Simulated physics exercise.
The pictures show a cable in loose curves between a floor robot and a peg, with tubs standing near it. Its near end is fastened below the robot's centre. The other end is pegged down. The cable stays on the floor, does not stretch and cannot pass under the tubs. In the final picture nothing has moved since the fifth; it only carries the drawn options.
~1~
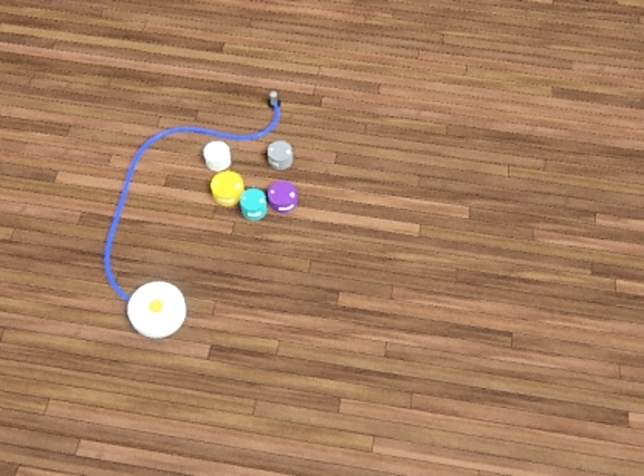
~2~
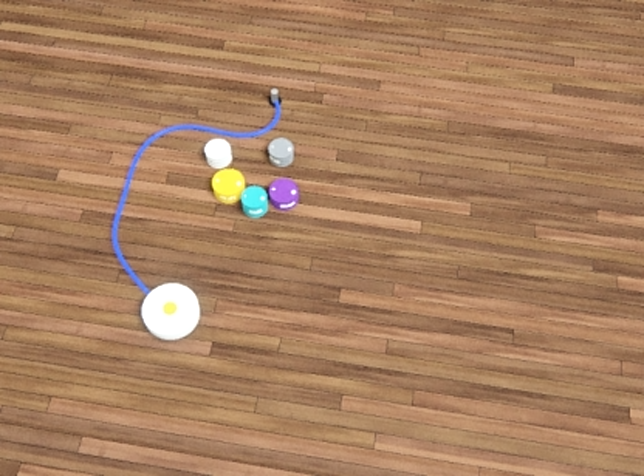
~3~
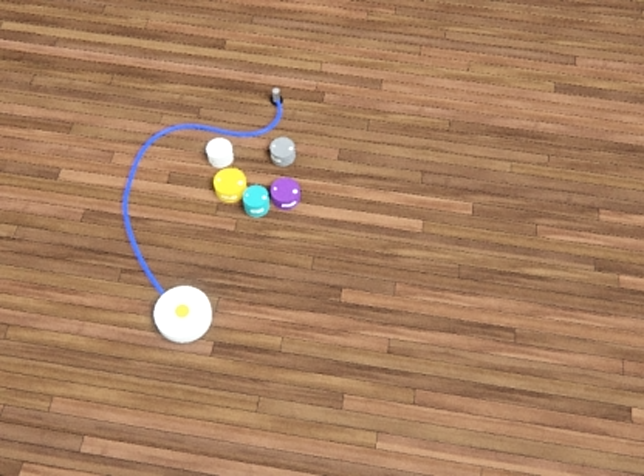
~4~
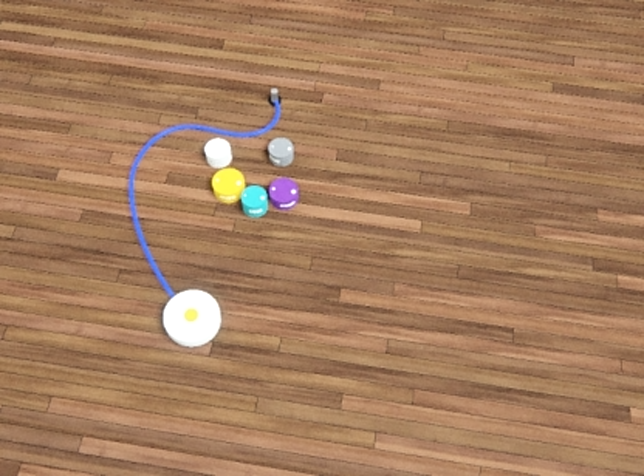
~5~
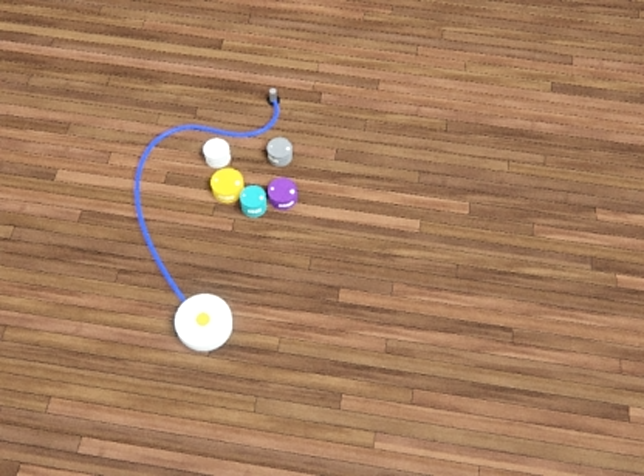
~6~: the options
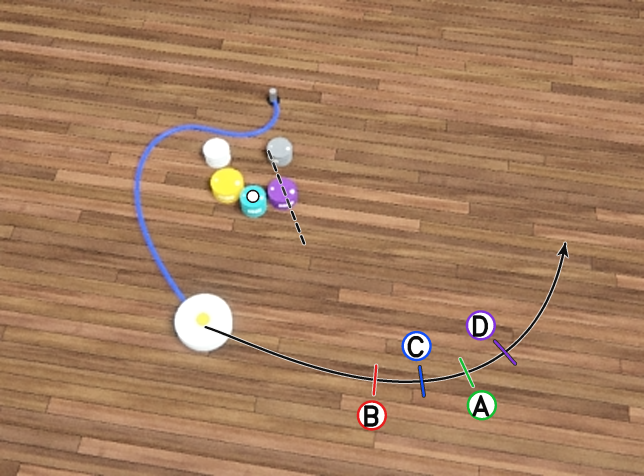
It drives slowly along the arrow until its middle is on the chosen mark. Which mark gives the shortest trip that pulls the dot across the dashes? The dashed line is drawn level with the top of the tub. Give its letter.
D.
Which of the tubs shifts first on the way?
The white tub.
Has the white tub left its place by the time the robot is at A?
Yes.
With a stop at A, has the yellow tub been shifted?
By then, yes.
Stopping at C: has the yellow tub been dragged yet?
By then, yes.
On the marked copy, A at (467, 372); B at (375, 380); C at (422, 381); D at (505, 352); the dashed line at (286, 195); the route from (205, 327) via (436, 380) to (565, 244); the white dot at (253, 196).
With D. Early on, robot (307, 361); turquoise tub (253, 201).
Further on, robot (421, 378); yellow tub (242, 183); turquoise tub (255, 203); white tub (241, 160).
At the end, robot (507, 349); yellow tub (282, 179); grey tub (295, 148); purple tub (312, 182); turquoise tub (295, 199); white tub (273, 157); the dot on the turquoise tub is over the dashed line.
As for the rest, A leaves the dotted tub short, at (276, 201); B leaves the dotted tub short, at (253, 201); C leaves the dotted tub short, at (255, 203).
